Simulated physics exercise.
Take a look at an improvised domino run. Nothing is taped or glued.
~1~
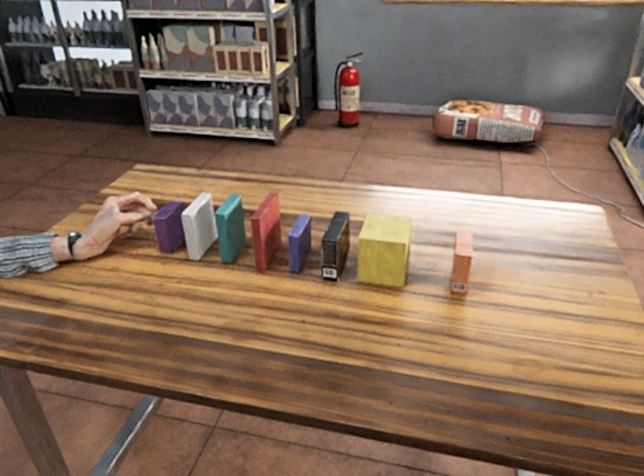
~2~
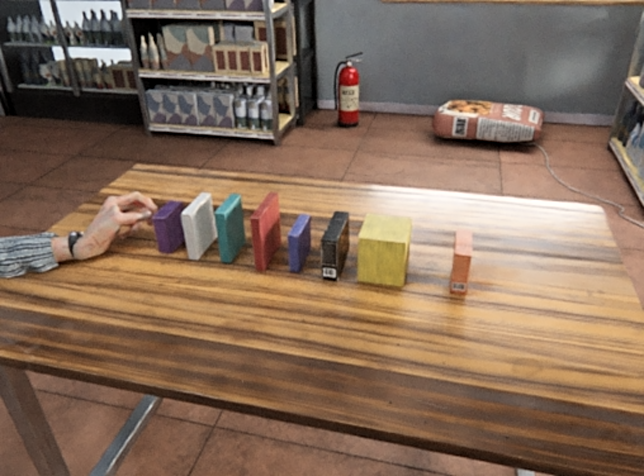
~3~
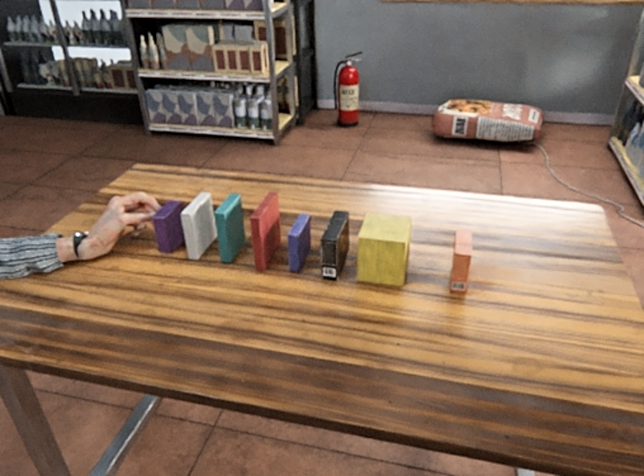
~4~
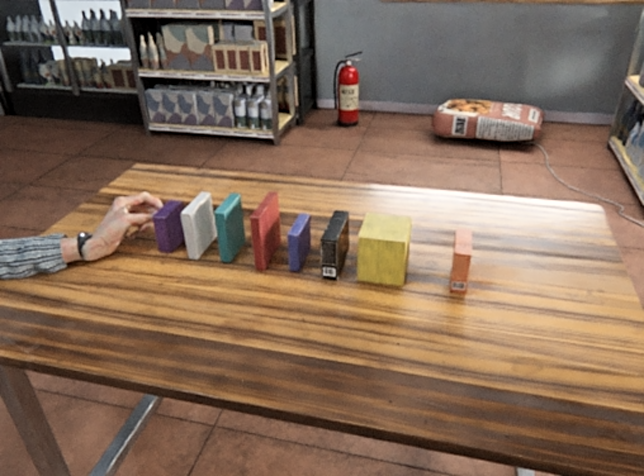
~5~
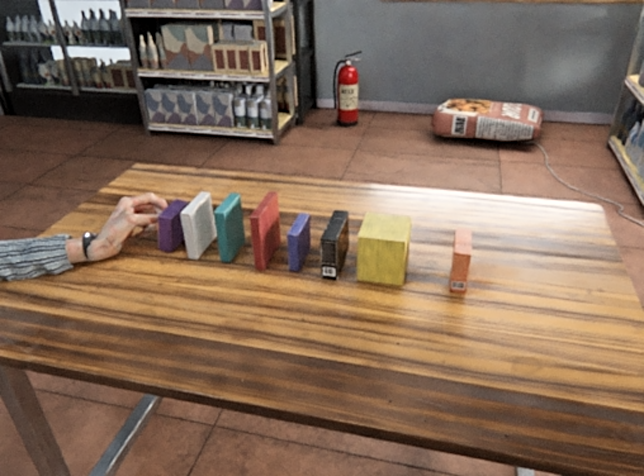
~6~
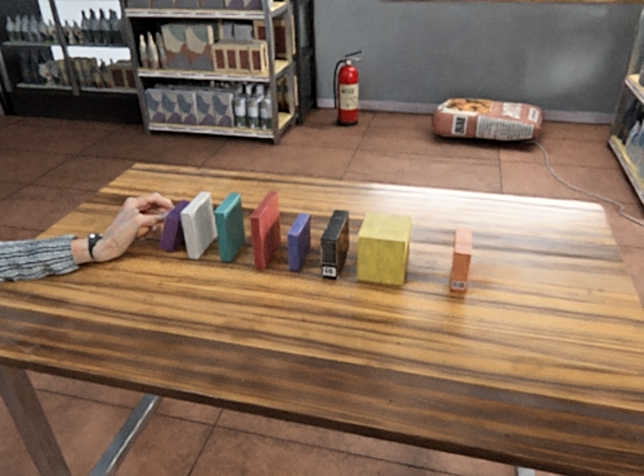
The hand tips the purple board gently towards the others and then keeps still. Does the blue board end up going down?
It loses its balance.
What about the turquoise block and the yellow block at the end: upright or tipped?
The turquoise block tumbles, while the yellow block stays up.
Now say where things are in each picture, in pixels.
Blue board (300, 243); black packet (337, 246), in the first frame.
Red board (267, 231); turquoise block (231, 228), in the second frame.
White board (200, 226); black packet (336, 245), in the third frame.
Yellow block (384, 249); red board (267, 230), in the fourth frame.
Purple board 11° over; turquoise block (231, 227); white board (200, 226), in the fifth frame.
Purple board 21° over; blue board (300, 242); black packet (336, 244), in the sixth frame.
Then, 0.30 s on from there, purple board 55° over; white board turned 32° from how it was put; turquoise block turned 6° from how it was put.
Then, 0.50 s on from there, purple board 69° over; white board turned 63° from how it was put; turquoise block turned 52° from how it was put; red board turned 28° from how it was put.
Then, 0.60 s on from there, purple board 71° over; blue board turned 39° from how it was put near (314, 244); turquoise block turned 68° from how it was put; white board turned 70° from how it was put.
In the end, toppled on the table, blue board, red board, turquoise block and white board; left askew, black packet; yellow block unmoved. At the end, from the last picture's camera, blue board near (319, 247).
